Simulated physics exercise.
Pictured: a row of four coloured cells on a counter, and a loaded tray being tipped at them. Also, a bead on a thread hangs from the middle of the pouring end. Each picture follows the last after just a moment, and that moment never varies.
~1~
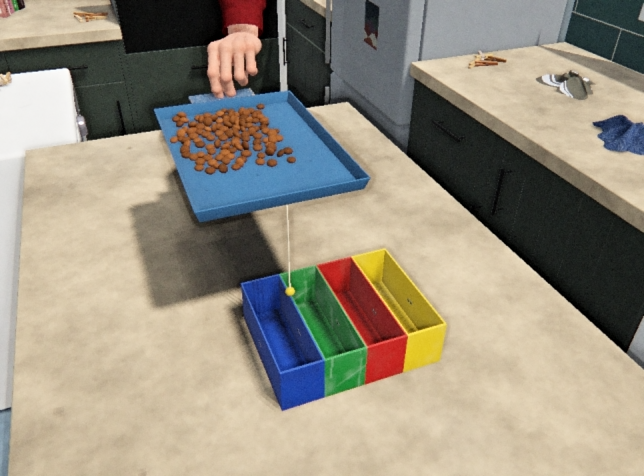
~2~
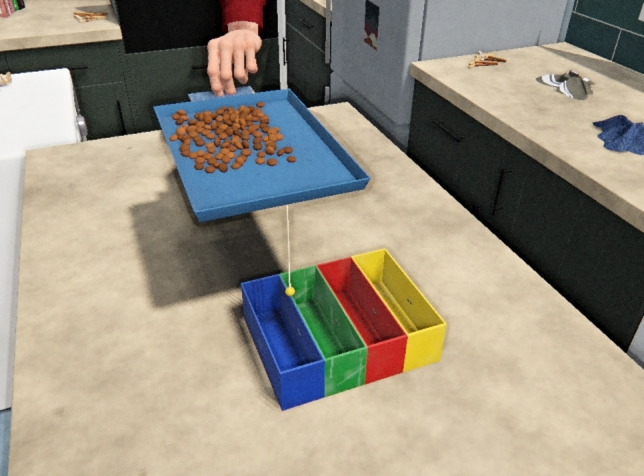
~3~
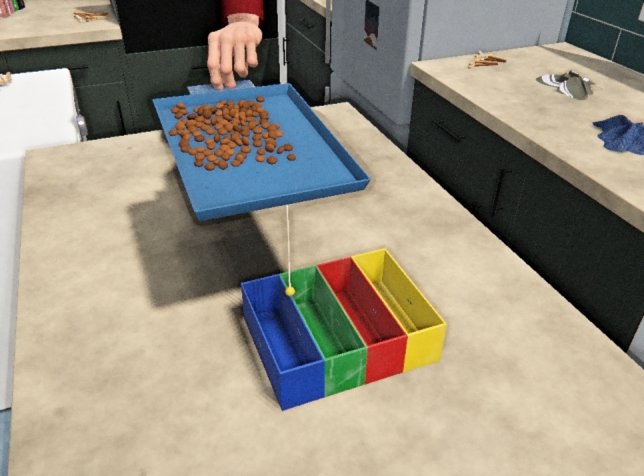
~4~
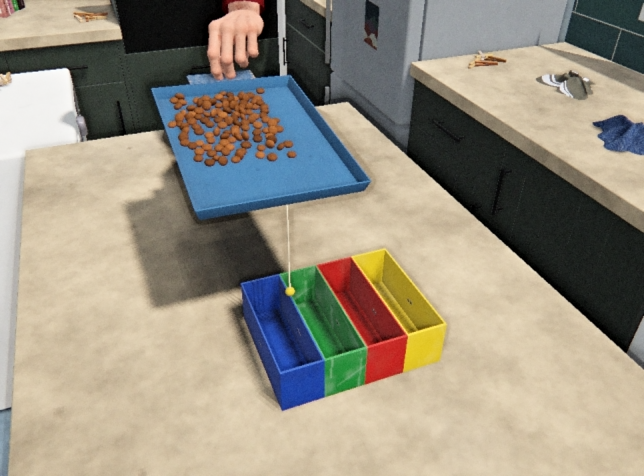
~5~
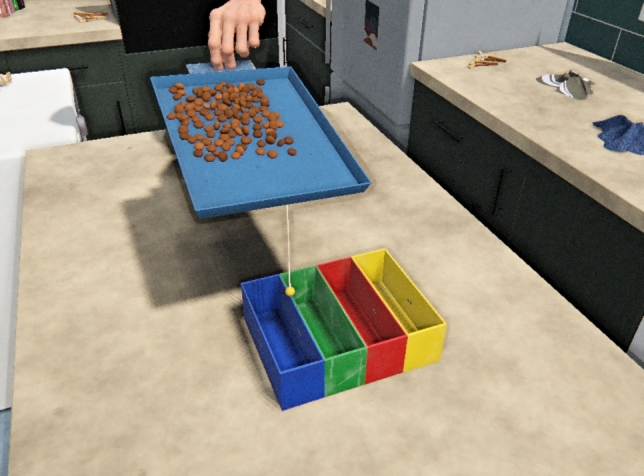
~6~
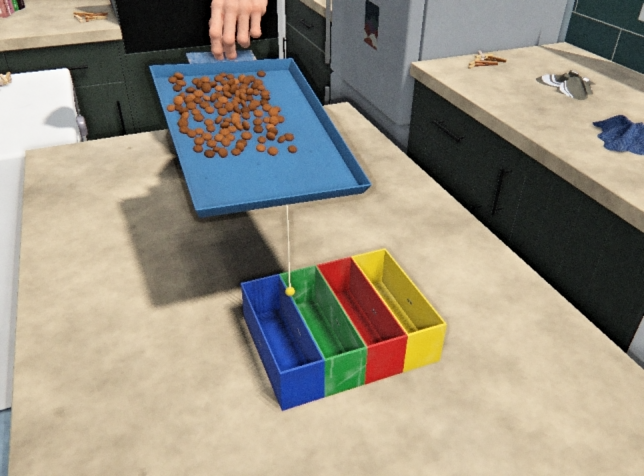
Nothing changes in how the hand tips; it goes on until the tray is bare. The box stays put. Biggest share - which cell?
Red.
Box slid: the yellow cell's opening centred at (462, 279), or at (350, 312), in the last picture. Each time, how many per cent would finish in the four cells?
80 % for the first, 60 % for the second.
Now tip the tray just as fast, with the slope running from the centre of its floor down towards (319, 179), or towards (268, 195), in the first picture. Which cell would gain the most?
That red cell first, the cell in blue second.
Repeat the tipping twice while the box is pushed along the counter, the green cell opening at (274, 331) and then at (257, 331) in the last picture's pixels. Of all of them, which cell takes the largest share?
For the first spot the answer is yellow, and for the second spot it is yellow.
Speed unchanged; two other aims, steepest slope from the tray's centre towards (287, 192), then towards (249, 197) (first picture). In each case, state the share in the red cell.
20 % and 0 %.
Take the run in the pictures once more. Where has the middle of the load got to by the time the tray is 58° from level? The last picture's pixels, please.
Look close to (329, 193) in the last picture.
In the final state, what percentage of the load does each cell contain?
As percentages, the split is blue cell 10, then green cell 30, then red cell 50, and finally yellow cell 10.
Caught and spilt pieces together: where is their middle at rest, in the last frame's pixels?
Centre at rest, last view: Approx. (356, 343).
Soon, tray tipped steeply; about two thirds on the tray; a small part in the red cell; a small part in the green cell; a stray few in the blue cell; a stray few in the yellow cell; about a quarter falling or outside the box.
A while on, tray tipped right over; a small part on the tray; about a third in the red cell; about a quarter in the green cell; a small part in the yellow cell; a small part in the blue cell; a small part falling or outside the box.
Towards the end, tray tipped past a quarter turn; about half in the red cell; about a third in the green cell; a small part in the yellow cell; a small part in the blue cell; a stray few falling or outside the box.
Finally, tray tipped past a quarter turn; about half in the red cell; about a third in the green cell; a small part in the yellow cell; a small part in the blue cell; a stray few outside the box.
